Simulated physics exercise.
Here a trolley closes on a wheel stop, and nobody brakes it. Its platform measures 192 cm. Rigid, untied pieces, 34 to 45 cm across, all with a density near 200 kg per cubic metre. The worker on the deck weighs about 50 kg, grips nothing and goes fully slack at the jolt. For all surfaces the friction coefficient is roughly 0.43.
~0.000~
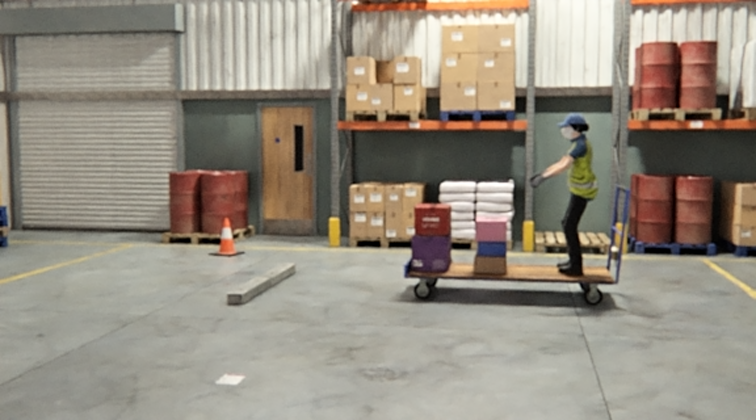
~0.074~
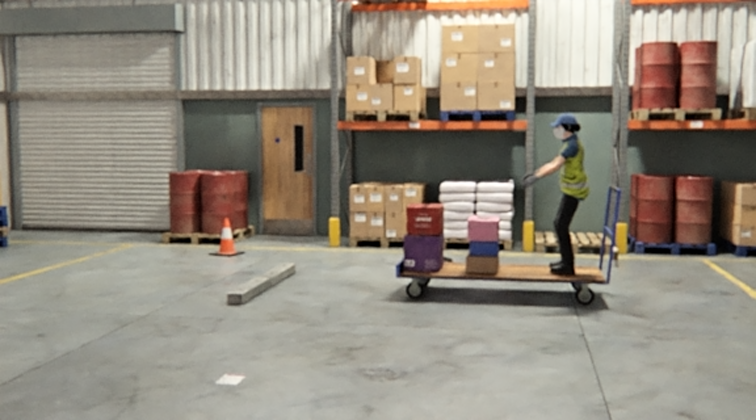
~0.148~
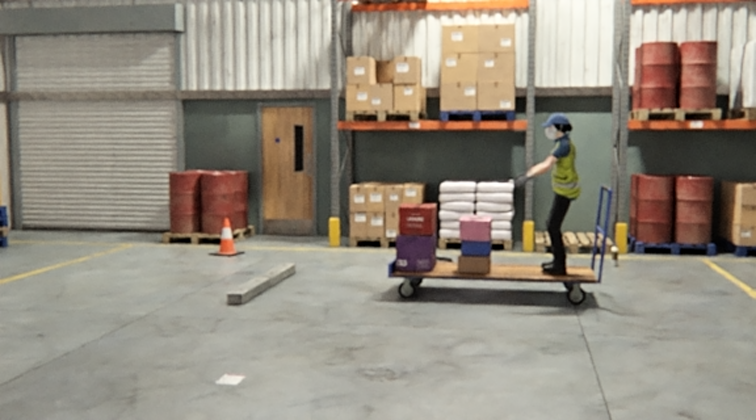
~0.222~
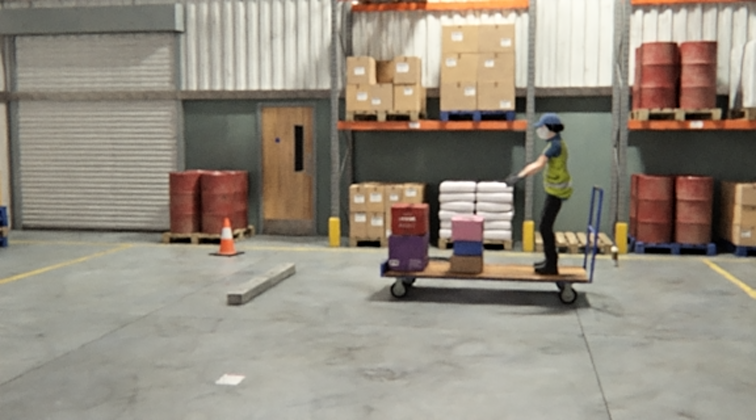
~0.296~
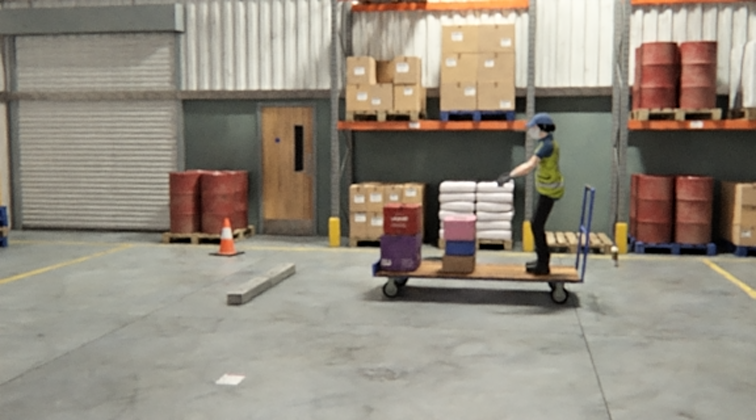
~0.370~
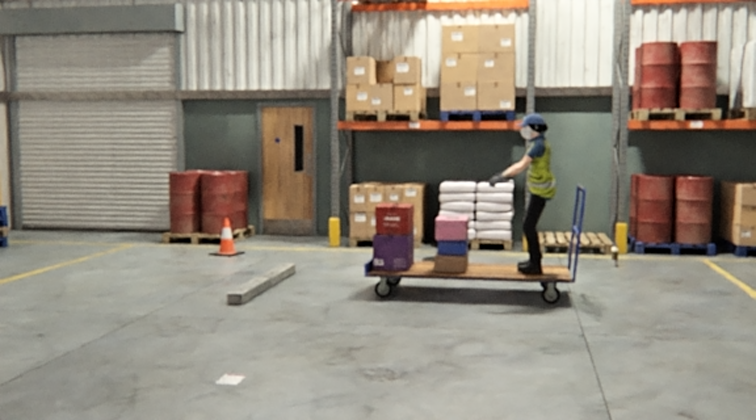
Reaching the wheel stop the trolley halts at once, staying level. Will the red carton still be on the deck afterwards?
Yes.
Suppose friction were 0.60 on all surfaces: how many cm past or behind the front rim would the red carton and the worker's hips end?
In that case, behind the front rim: Red at 10 cm, hips at 140 cm.
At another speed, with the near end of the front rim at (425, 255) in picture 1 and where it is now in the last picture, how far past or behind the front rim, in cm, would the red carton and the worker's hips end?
Rest points: Red at 20 cm past, hips at 130 cm behind.
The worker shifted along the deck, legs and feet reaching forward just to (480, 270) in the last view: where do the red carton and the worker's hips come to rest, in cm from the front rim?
Red 10 behind, hips 120 behind.
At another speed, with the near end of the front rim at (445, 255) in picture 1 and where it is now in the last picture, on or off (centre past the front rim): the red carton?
Lab note: Red - leaves the load.
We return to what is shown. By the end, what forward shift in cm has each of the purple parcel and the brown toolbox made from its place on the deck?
The purple one ends 0 cm forward and the brown one 10 cm forward.
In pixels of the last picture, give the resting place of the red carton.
About (272, 216).
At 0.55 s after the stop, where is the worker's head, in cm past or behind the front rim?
About 80 cm behind the front rim.
Impact comes at 1.47 s.
After 2.02 s the red carton is 10 cm behind the rim, tilted 0°, near (272, 216) in the last picture's view.
After 2.47 s the red carton is 10 cm behind the rim, tilted 0°, near (272, 216) in the last picture's view.
Final state at 2.7 s, nothing is past the rim; behind it, purple parcel, brown toolbox, red carton, pink toolbox, blue toolbox and the worker's hips.
